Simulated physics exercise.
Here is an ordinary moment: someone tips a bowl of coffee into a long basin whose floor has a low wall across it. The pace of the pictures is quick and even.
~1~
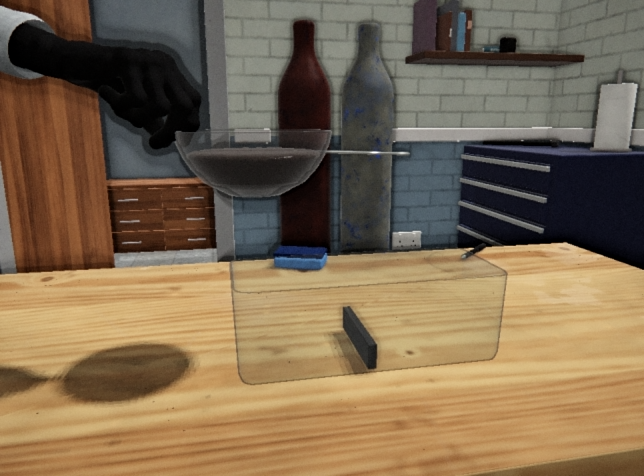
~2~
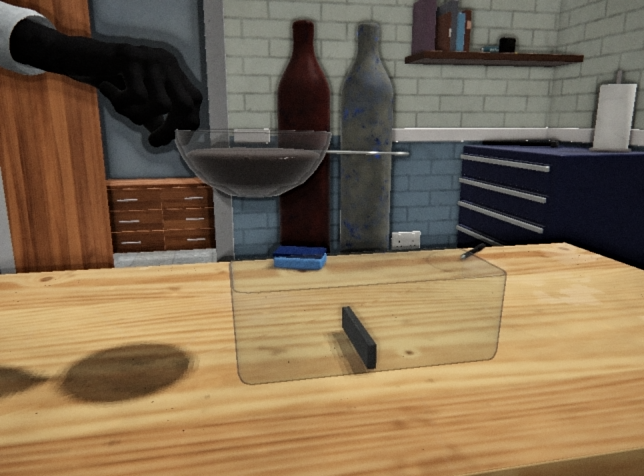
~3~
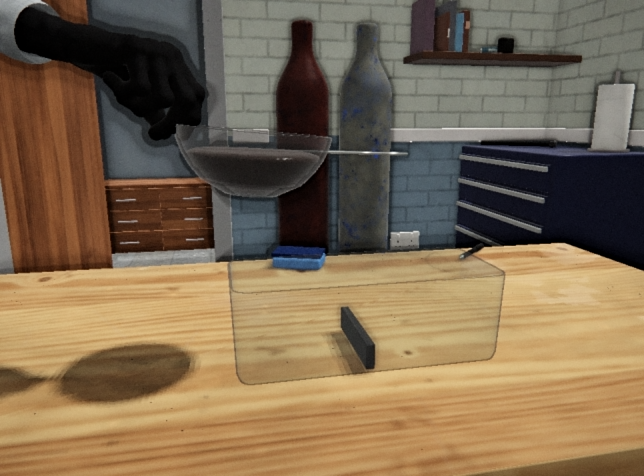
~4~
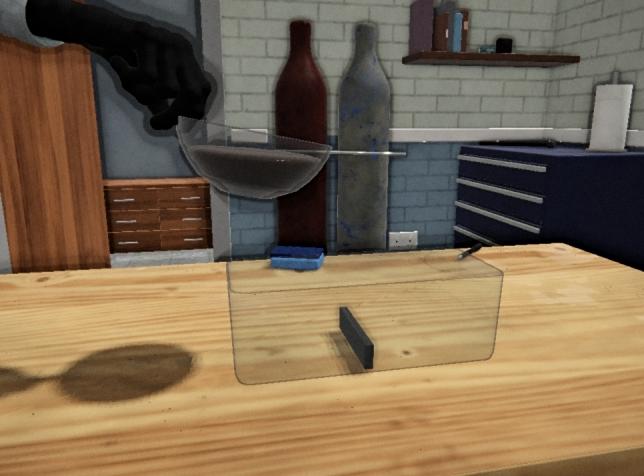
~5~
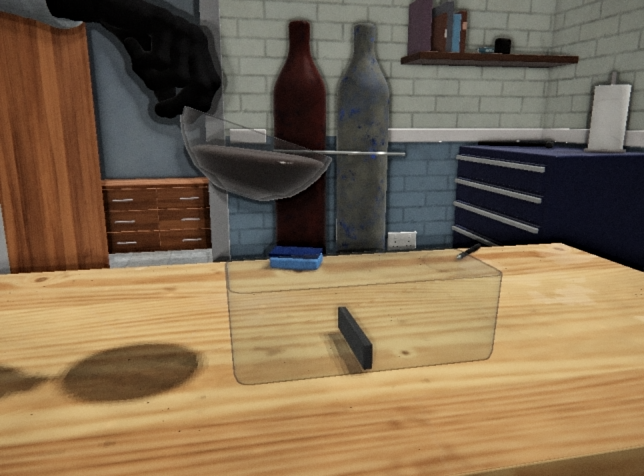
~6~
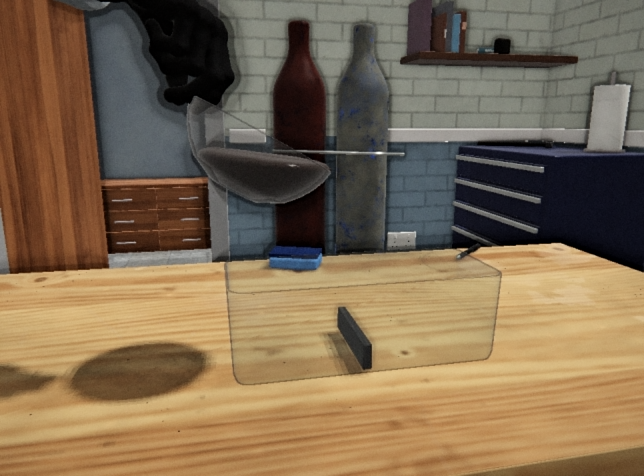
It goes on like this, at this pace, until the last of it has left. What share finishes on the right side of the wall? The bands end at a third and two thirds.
Middle of three bands.
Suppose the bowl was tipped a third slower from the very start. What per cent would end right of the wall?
About 60 %.
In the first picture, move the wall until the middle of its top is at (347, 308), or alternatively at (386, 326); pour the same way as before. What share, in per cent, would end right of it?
Note - case one near 70 %, case two near 25 %.
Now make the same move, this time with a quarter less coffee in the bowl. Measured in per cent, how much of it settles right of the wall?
About 50 percent.
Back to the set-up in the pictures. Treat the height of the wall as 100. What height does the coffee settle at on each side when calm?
The left comes to 40 % and the right to 50 %.
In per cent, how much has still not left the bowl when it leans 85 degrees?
Around 10 in a hundred has not poured out yet.
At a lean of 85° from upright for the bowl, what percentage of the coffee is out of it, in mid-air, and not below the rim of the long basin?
Estimate: Some 40 per cent.
A moment on, the tilt is 85° and 12 per cent is still to pour, 9 is left of the wall and 40 right of it.
Next, the tilt is 97° and 0 per cent is still to pour, 39 is left of the wall and 58 right of it.
Then the tilt is 97° and 0 per cent is still to pour, 41 is left of the wall and 57 right of it.
Later the tilt is 97° and 0 per cent is still to pour, 42 is left of the wall and 57 right of it.
At rest 42 per cent lies left of the wall, 57 right of it and 1 outside.
